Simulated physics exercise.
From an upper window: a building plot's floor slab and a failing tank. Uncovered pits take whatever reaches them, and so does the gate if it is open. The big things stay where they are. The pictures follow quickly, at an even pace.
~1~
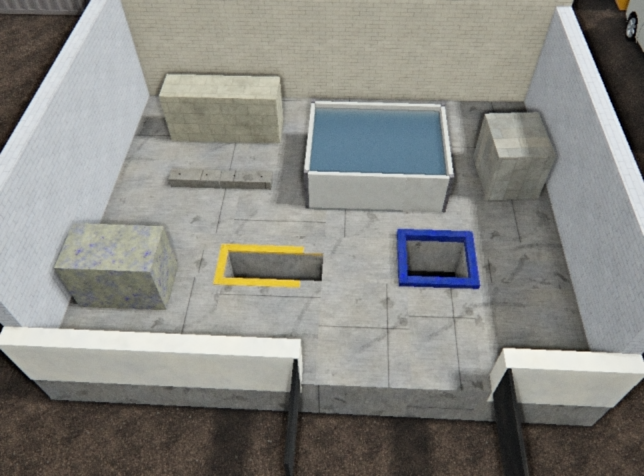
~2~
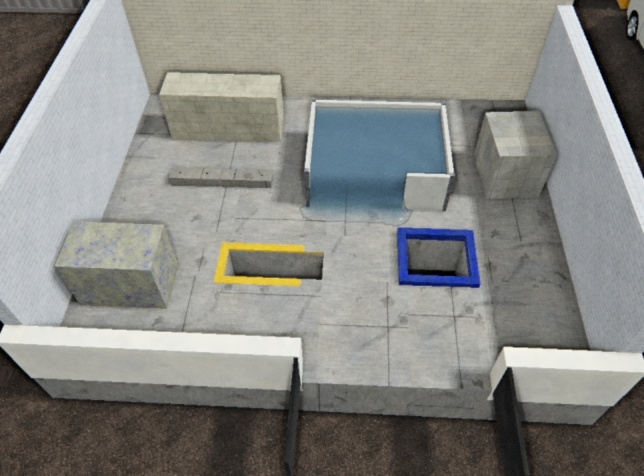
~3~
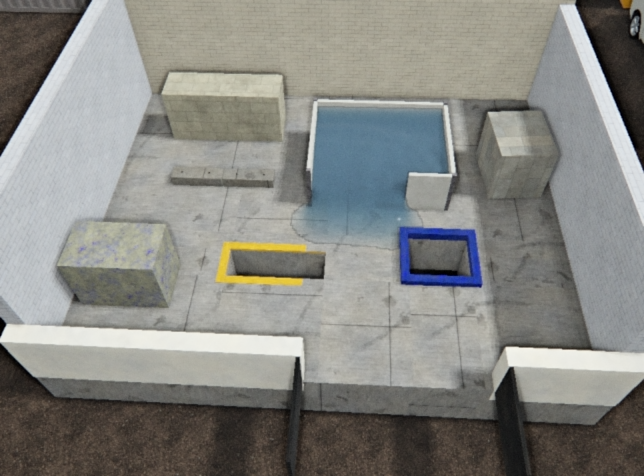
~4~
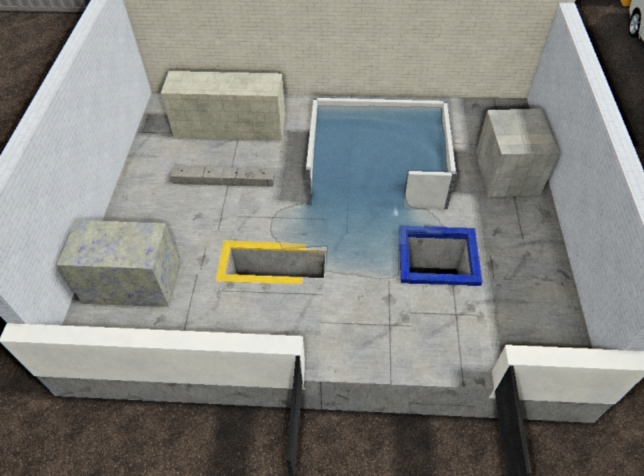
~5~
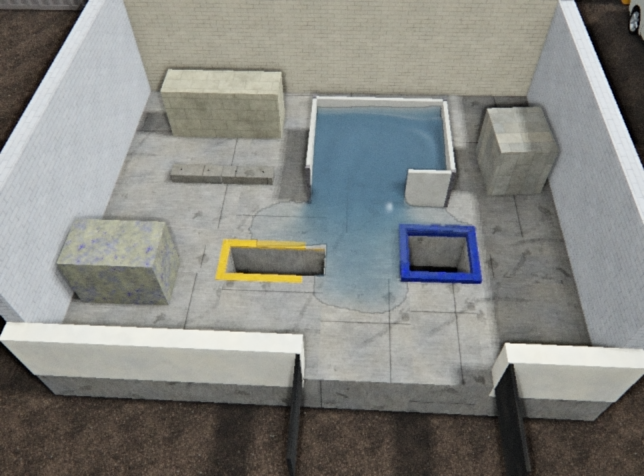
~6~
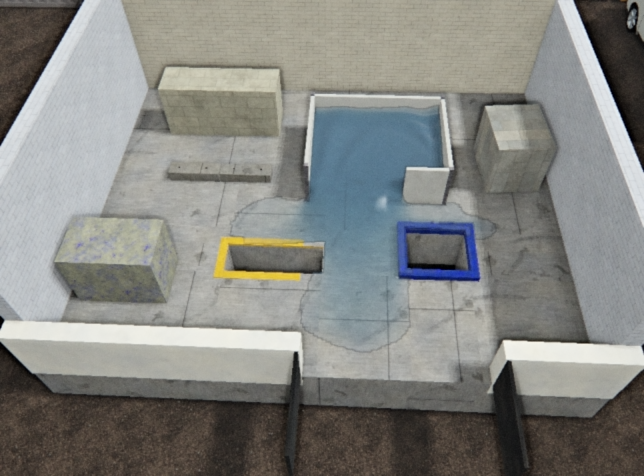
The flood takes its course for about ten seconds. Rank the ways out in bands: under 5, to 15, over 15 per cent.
One by one: The gate takes over 15 %; the yellow pit takes over 15 %; the blue pit takes under 5 %.
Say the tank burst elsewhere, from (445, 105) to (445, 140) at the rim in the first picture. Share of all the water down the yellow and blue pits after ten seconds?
Per cent: Yellow 6, blue 6.
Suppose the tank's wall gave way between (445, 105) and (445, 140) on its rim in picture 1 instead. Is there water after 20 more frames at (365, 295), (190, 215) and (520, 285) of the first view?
In turn: Clear, free of water, under water.
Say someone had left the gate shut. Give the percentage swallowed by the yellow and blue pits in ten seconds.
Parts in a hundred: Yellow 45, blue 2.
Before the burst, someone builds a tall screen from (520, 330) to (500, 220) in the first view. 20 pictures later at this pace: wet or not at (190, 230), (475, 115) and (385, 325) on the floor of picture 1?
In turn: Dry, no water, awash.
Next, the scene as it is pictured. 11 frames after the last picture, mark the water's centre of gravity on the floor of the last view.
Roughly at (361, 202).
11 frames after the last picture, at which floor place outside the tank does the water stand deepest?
At about (329, 203).
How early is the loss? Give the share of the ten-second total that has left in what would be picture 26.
I make it 70 per cent.
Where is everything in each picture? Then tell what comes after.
In the first picture, the tank at (378, 141) is whole and still.
In the second picture, water pours out at (356, 197) and has run to (405, 217).
In the third picture, water pours out at (358, 197) and has run to (416, 232).
In the fourth picture, water pours out at (358, 196) and has run to (443, 231).
In the fifth picture, water pours out at (358, 195) and has run to (381, 308).
In the sixth picture, water pours out at (356, 192) and has run to a hidden place.
A moment on, water covers 20 % of the floor; the gate 5 %, the yellow pit 11 %, the blue pit 1 %.
Next, water covers 25 % of the floor; the gate 15 %, the yellow pit 20 %, the blue pit 2 %.
Then, water covers 30 % of the floor; the gate 26 %, the yellow pit 27 %, the blue pit 2 %.
Later, water covers 35 % of the floor; the gate 35 %, the yellow pit 34 %, the blue pit 2 %.
In the end, water covers 35 % of the floor; the gate 39 %, the yellow pit 38 %, the blue pit 2 %.
